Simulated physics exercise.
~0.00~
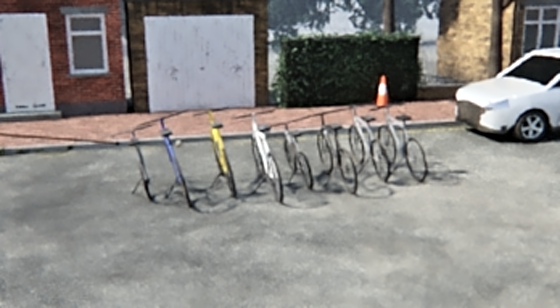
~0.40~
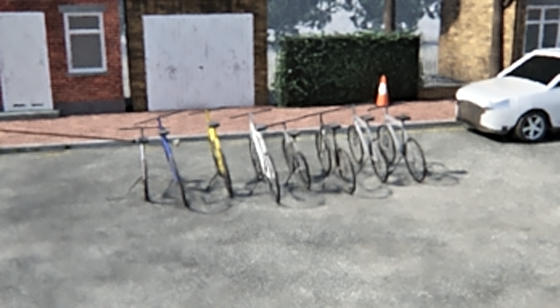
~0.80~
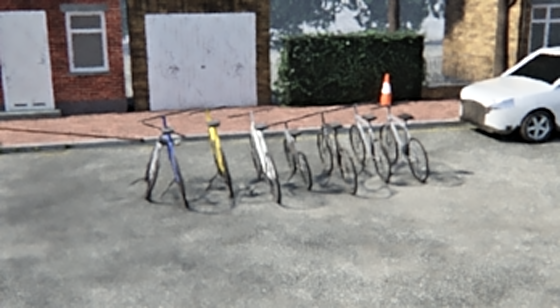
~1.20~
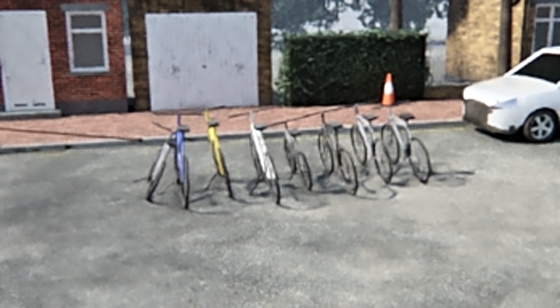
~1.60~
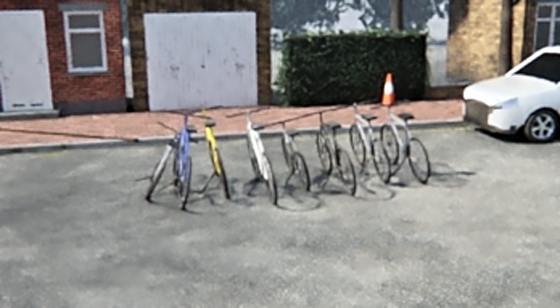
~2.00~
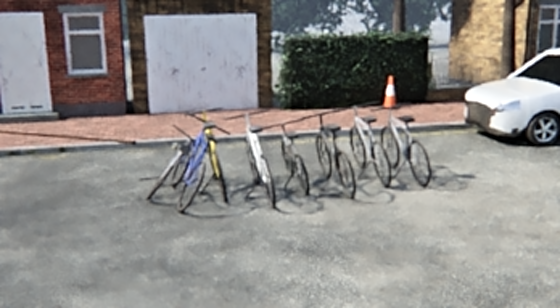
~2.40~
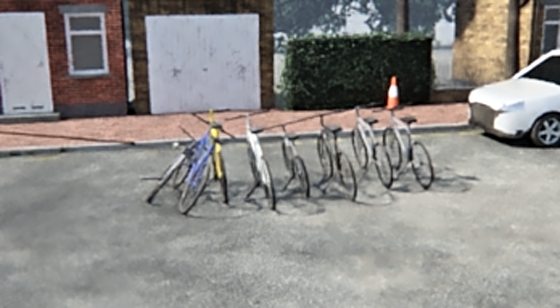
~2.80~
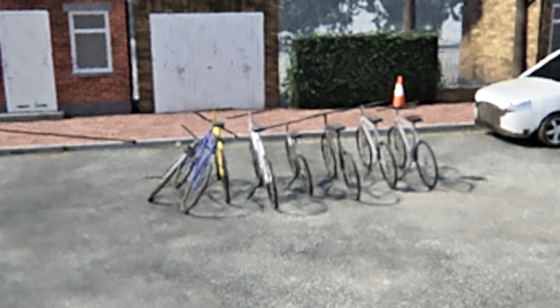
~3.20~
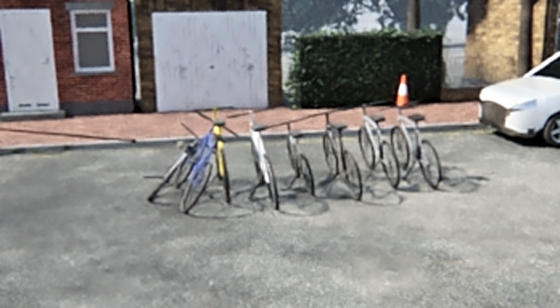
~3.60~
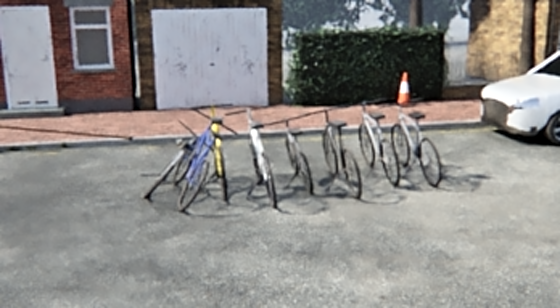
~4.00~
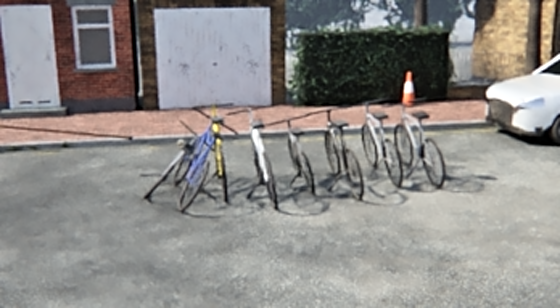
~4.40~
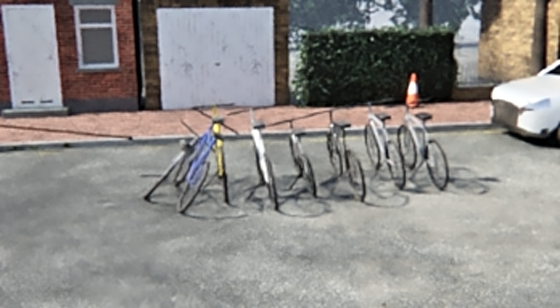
On a grey roadside lot, seen from slightly above with brick buildings, pale doors, a hedge and an orange cone behind, a row of bicycles stands across the middle. A blue one and a yellow one are toward the left, plainer ones stretch right, and a white car is parked at the right edge. The leftmost bicycle tips rightward into the blue one, which then leans over against the yellow one. The yellow bicycle shifts only a little and the toppling stops there. As the view drifts slightly, the two tilted bicycles rest together while the others remain standing.
